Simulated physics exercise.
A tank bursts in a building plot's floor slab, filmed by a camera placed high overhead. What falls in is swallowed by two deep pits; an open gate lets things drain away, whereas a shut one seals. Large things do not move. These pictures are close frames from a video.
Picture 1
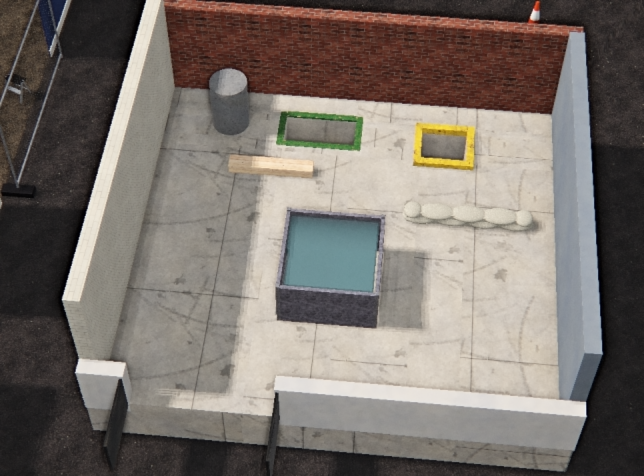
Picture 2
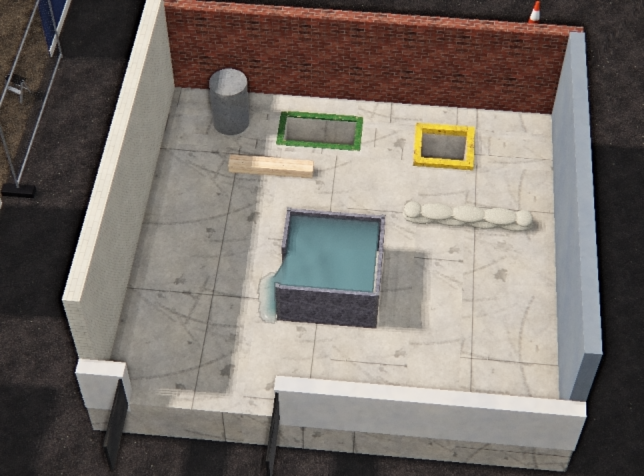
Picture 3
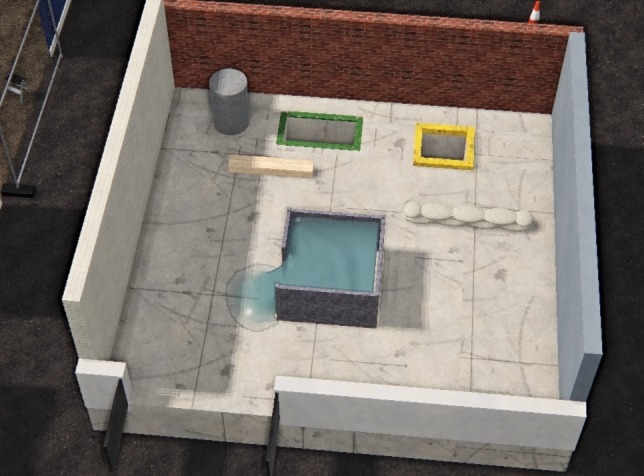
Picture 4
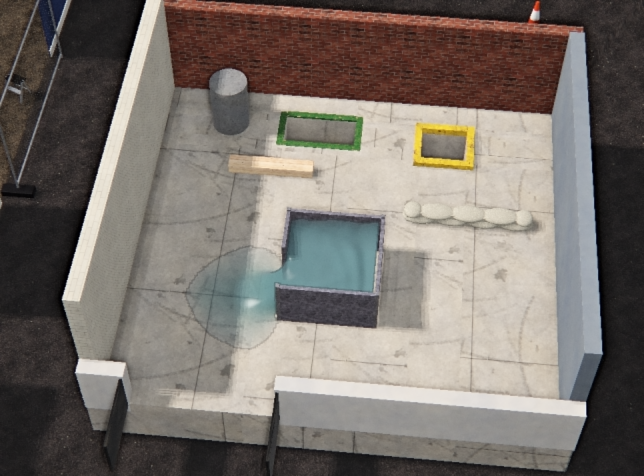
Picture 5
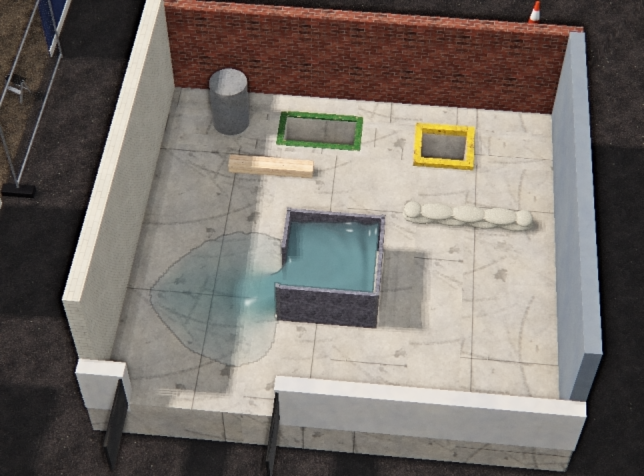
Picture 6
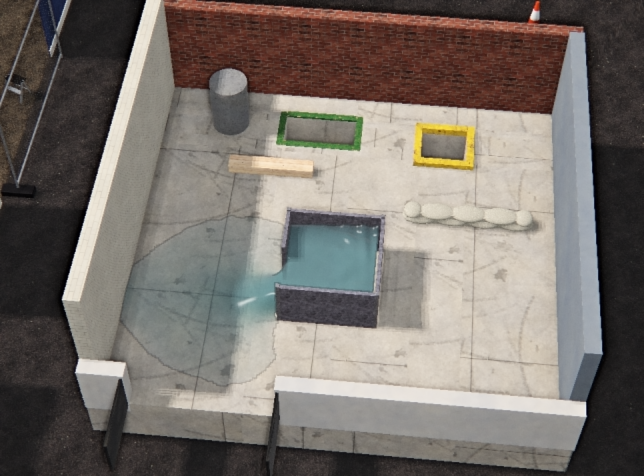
On a walled concrete floor with two framed pits, a square tank of still water broke open on its left side, and water poured out, spreading in a widening sheet toward the left wall.
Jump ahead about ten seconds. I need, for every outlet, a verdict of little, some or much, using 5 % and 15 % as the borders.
Verdicts: Gate, much; yellow pit, little; green pit, some.
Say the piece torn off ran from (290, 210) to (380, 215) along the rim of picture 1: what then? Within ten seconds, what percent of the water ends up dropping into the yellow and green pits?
Per cent: Yellow 4, green 40.
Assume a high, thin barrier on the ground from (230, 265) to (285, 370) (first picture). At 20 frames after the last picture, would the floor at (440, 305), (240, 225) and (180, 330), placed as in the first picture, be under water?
Running through them in order, the first comes out free from flooding, the second taken by the flood and the last free from flooding.
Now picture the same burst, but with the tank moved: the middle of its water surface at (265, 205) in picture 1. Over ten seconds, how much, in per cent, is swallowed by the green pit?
Per cent: Green 14.
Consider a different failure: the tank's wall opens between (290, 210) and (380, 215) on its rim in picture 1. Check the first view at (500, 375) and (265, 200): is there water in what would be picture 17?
First spot spared, second spot submerged.
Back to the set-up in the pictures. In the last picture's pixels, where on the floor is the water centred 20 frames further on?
I'd say around (228, 268).
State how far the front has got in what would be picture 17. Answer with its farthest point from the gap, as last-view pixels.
Roughly at (170, 110).
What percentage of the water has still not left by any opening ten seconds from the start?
Near 52 in a hundred.
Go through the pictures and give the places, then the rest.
The first frame shows still water in the tank at (332, 254).
In the second frame, water pours out at (283, 287) and has run to (273, 277).
In the third frame, water pours out at (283, 289) and has run to (234, 283).
In the fourth frame, the front is at (191, 292), out from the gap at (283, 290).
In the fifth frame, water pours out at (283, 290) and has run to (156, 295).
In the sixth frame, water pours out at (283, 290) and has run to (121, 314).
A moment on, water covers 20 % of the floor; the gate 1 %, the yellow pit 0 %, the green pit 0 %.
Next, water covers 25 % of the floor; the gate 5 %, the yellow pit 0 %, the green pit 0 %.
Then, water covers 30 % of the floor; the gate 14 %, the yellow pit 0 %, the green pit 0 %.
Later, water covers 45 % of the floor; the gate 28 %, the yellow pit 0 %, the green pit 4 %.
In the end, water covers 55 % of the floor; the gate 39 %, the yellow pit 0 %, the green pit 9 %.
